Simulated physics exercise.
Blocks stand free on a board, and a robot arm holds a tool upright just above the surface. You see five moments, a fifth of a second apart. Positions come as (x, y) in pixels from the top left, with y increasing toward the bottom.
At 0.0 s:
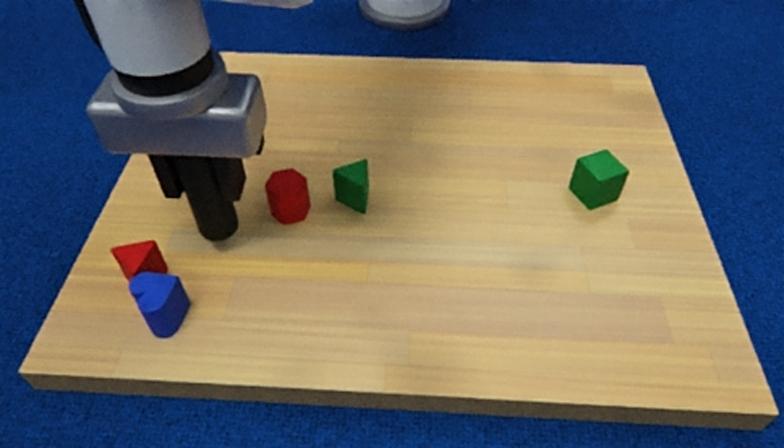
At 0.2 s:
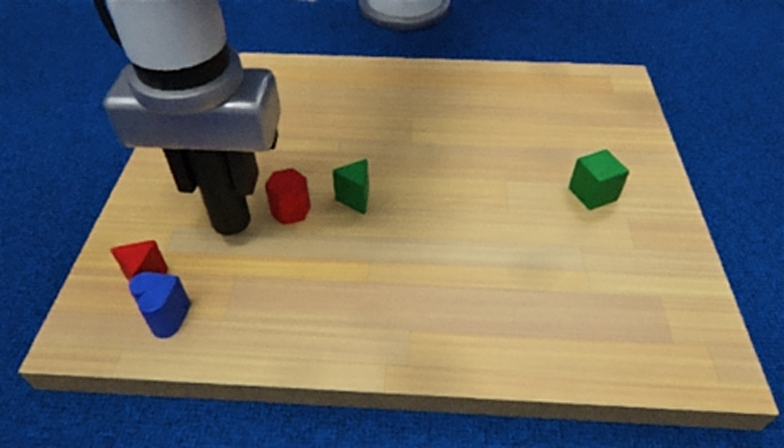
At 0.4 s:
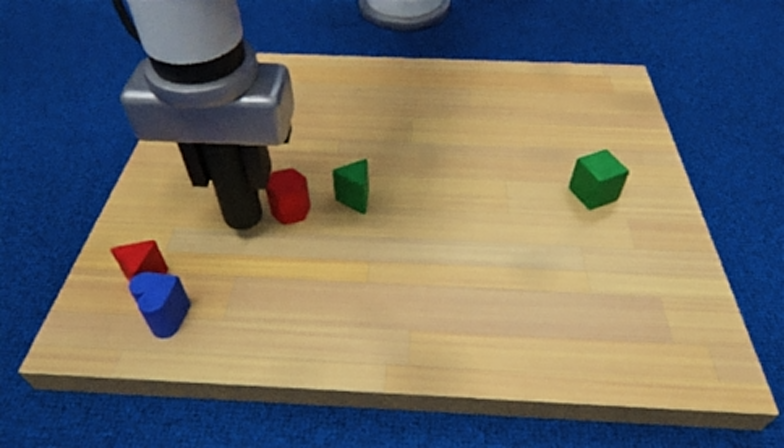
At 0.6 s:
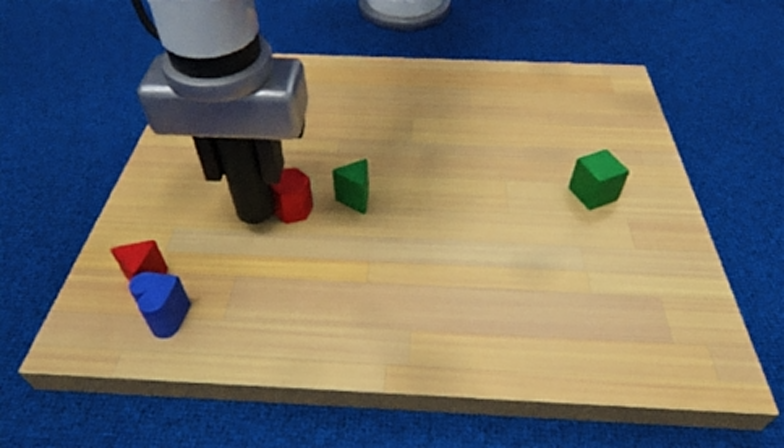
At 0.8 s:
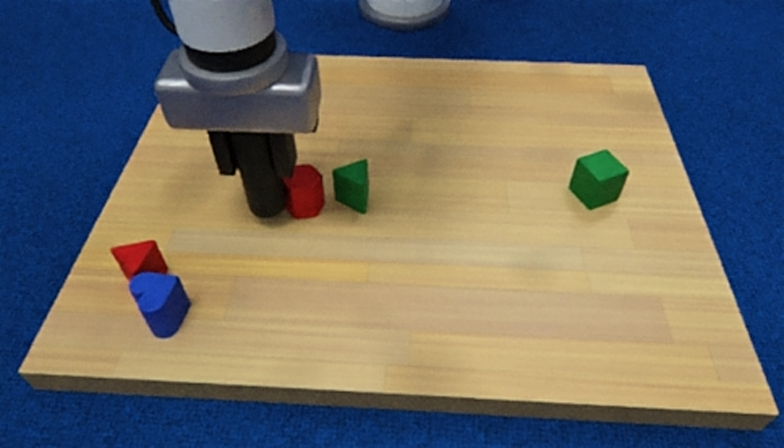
Robot arm moving a dark upright tool rightward across a wooden board, then nudging a red hexagonal block slightly toward a green one.
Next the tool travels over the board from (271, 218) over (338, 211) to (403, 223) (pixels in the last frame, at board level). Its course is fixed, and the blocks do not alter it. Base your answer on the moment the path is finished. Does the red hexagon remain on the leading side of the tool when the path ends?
Going by the path, no.
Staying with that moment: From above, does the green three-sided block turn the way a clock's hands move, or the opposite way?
From overhead, the rotation is clockwise.
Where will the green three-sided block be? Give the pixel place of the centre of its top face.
That would be at about pixel (389, 158).
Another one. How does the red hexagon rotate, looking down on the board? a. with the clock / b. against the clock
The answer is b.
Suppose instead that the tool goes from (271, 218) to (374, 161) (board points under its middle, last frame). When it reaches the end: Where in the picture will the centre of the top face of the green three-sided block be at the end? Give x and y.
My prediction: (384, 164).
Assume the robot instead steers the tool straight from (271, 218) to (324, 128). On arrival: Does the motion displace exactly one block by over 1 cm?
Yes, that is how it ends up.
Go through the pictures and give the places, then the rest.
The first picture shows tool tip (220, 228); block tops, red hexagon (285, 181); green three-sided block (354, 171).
The second picture shows tool (232, 223); blocks unchanged.
The third picture shows tool (244, 217); blocks unchanged.
The fourth picture shows tool (256, 212); red hexagon (288, 180).
The fifth picture shows tool (268, 206); red hexagon (301, 176); green three-sided block (354, 171).
What follows on the original path. One third of the way, tool (315, 201); red hexagon (342, 164), turned 30° anticlockwise; green three-sided block (372, 163), turned 50° clockwise.
Two thirds of the way, tool (360, 200); red hexagon (356, 156), turned 45° anticlockwise; green three-sided block (389, 158), turned 65° clockwise.
At the end, tool (403, 211); red hexagon (356, 156), turned 45° anticlockwise; green three-sided block (389, 158), turned 65° clockwise.
